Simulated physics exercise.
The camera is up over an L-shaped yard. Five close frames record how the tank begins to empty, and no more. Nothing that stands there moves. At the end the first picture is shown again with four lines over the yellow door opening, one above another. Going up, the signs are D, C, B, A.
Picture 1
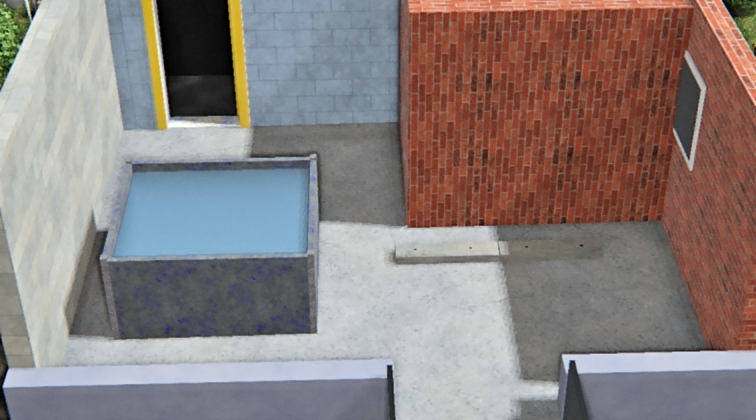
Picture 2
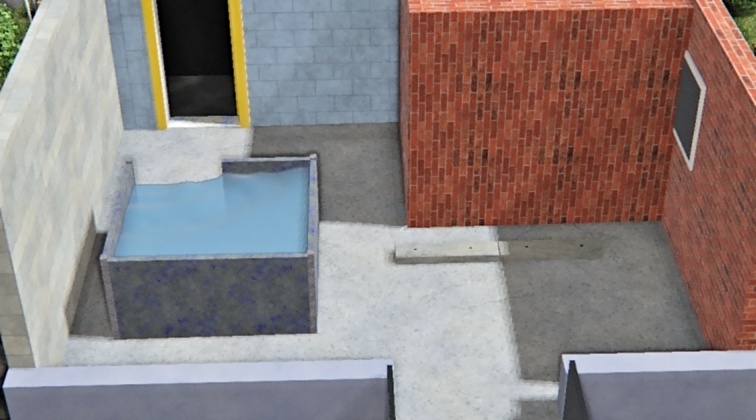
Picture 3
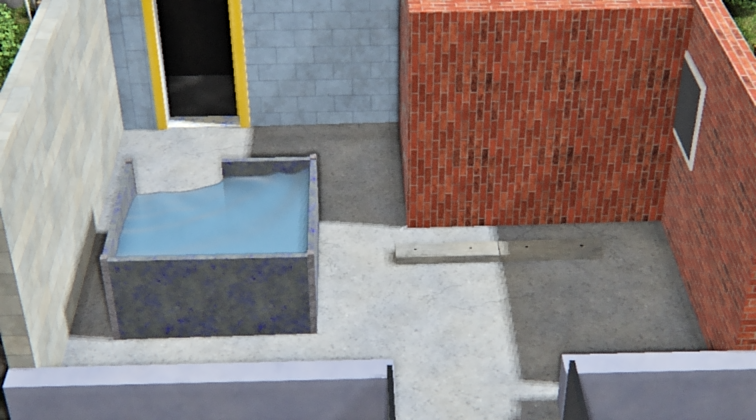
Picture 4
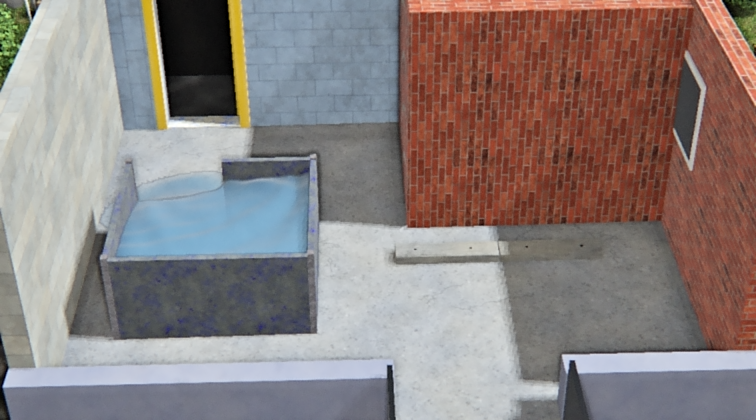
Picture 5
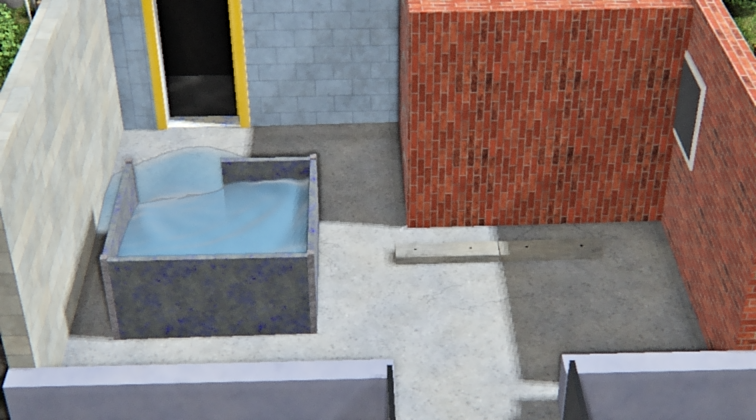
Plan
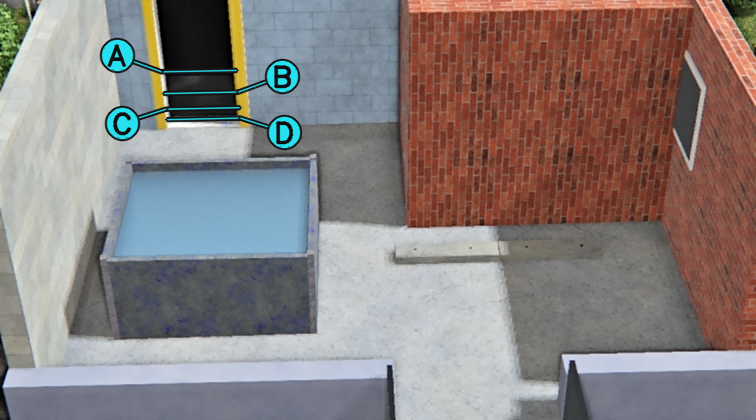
At the start, blue water lies level in a dark square tank in a walled yard, near a yellow-framed doorway and red brick walls. The surface then dips and ripples as part of the tank's back side appears open, and a thin sheet of water spreads over the pale ground behind it.
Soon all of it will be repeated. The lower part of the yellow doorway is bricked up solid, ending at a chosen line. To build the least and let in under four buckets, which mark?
I would pick mark B.
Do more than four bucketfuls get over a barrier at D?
Yes, it does.
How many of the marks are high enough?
Two of them.
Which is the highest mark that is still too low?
That is mark C.
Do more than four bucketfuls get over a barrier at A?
No.
On the marked copy, A at (199, 71); B at (201, 92); C at (202, 108); D at (203, 118); from the bottom up D, C, B, A.
Choosing A, nothing gets over.
Choosing B, a splash gets over, under a bucket.
Choosing C, about 13 bucketfuls get in.
Choosing D, dozens of bucketfuls pour in.
